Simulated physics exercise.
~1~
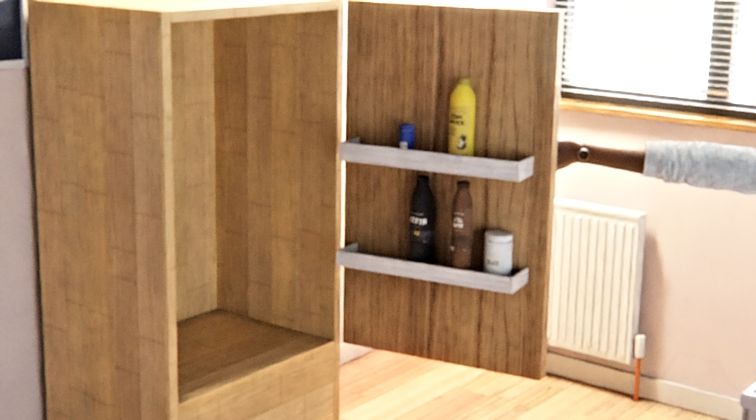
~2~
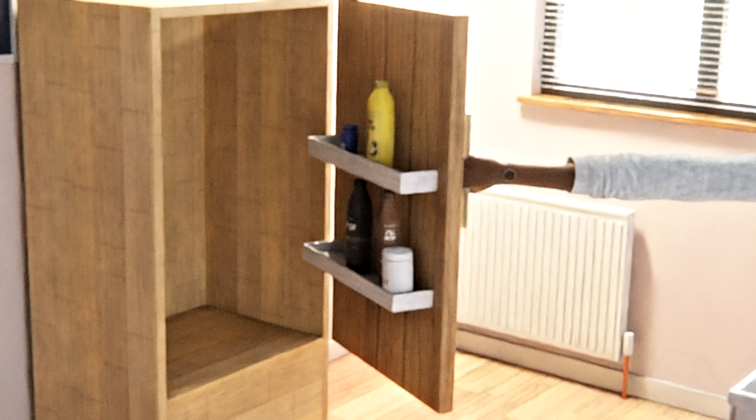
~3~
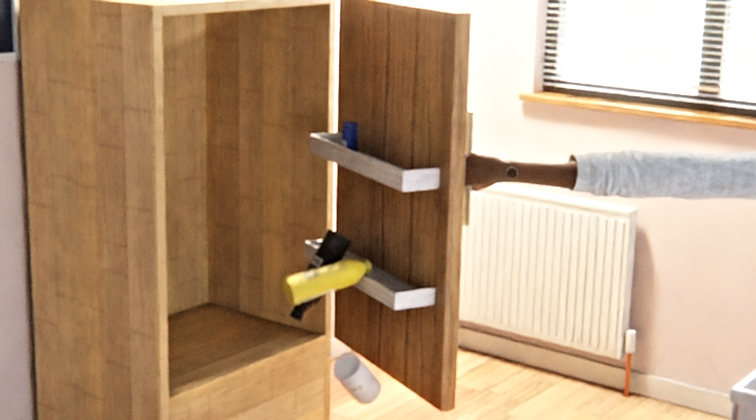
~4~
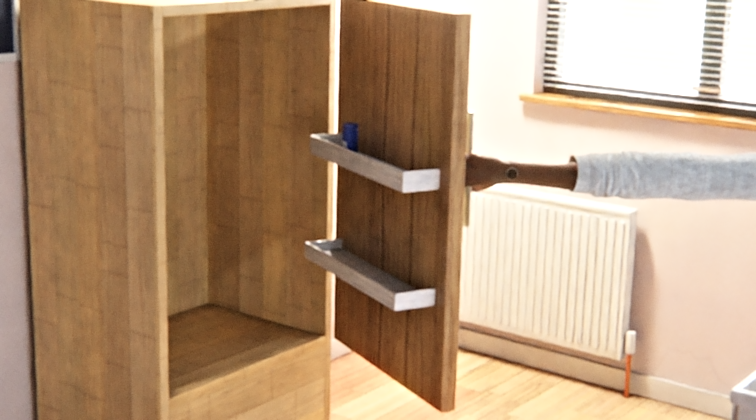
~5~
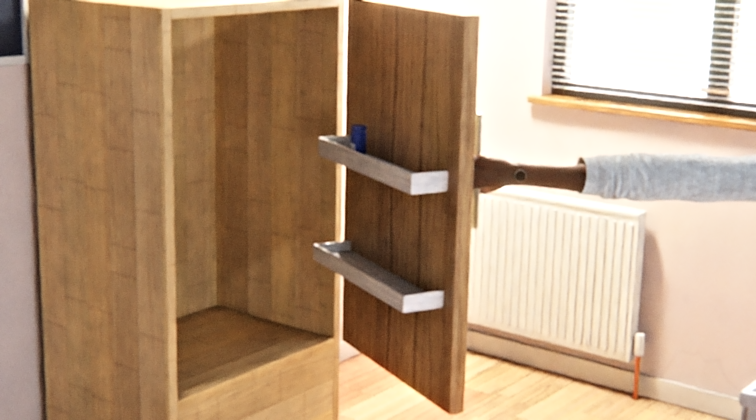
An arm in a grey sleeve pushed a wooden cupboard door partway closed and stopped, and the yellow bottle, two darker bottles and white jar tumbled off the door racks and out of sight, leaving only the small blue container upright on the top rack.
